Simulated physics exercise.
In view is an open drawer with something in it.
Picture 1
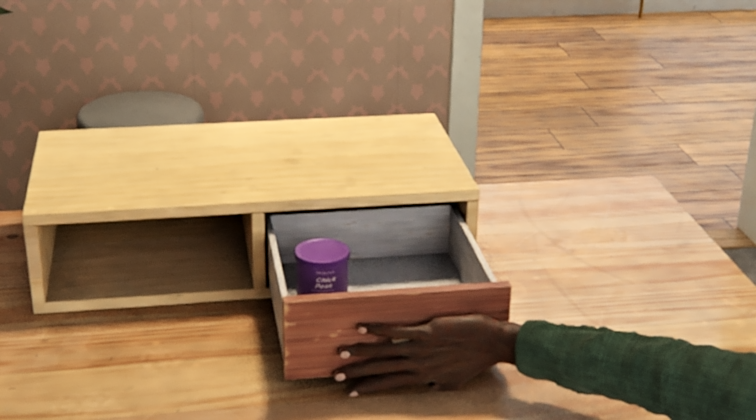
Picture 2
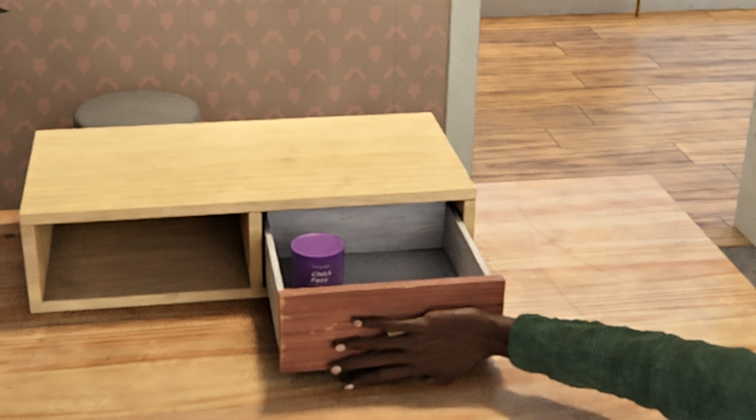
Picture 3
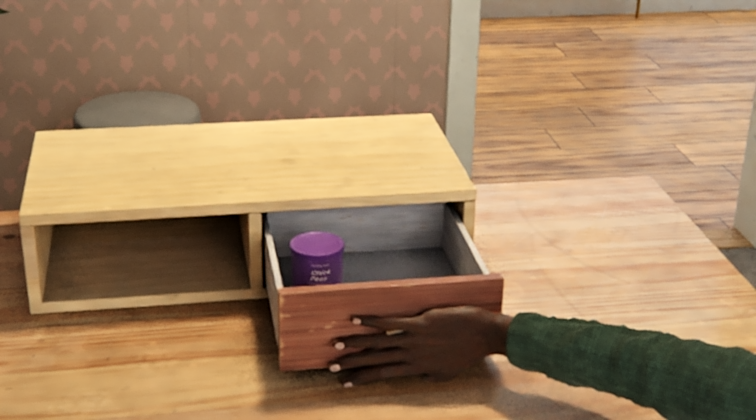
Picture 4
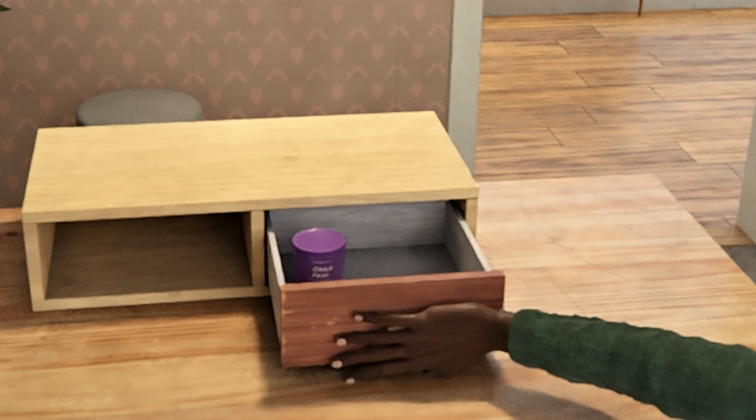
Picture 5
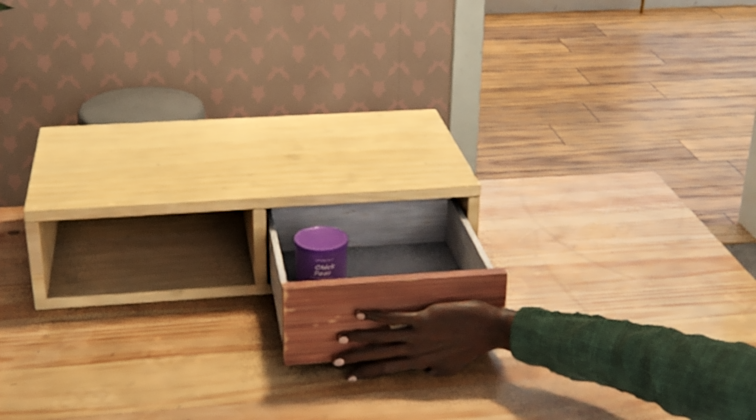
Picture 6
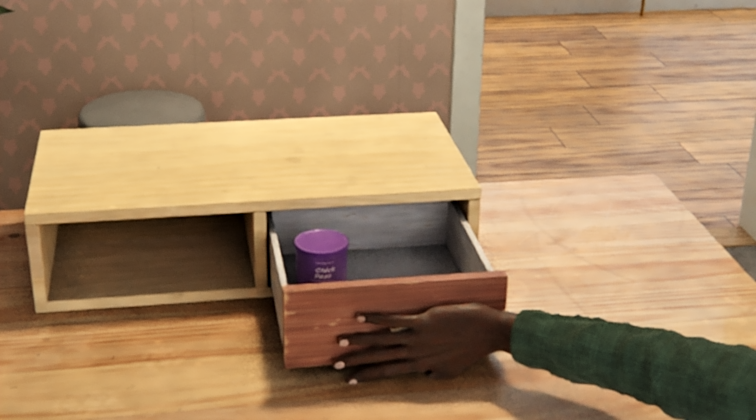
To begin with, a hand in a green sleeve rests against the reddish front of an open drawer holding a purple pot, in a pale wooden unit on a table. The drawer shifts inward very slightly, then barely moves, still wide open with the hand against it and the pot inside.
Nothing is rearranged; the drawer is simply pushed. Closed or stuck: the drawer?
Fits back in.
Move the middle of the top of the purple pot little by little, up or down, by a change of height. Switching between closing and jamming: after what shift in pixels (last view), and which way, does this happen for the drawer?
Up, by 32 pixels.
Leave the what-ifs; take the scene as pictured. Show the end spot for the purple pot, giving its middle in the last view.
It comes to rest at about (303, 199) in the last picture.
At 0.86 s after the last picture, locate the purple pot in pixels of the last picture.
Its middle will be near (306, 211).
Then, 0.38 s on from there, drawer starting in.
Then, 0.64 s on from there, drawer about half in.
Then, 0.86 s on from there, drawer nearly in.
In the end, the drawer closes.
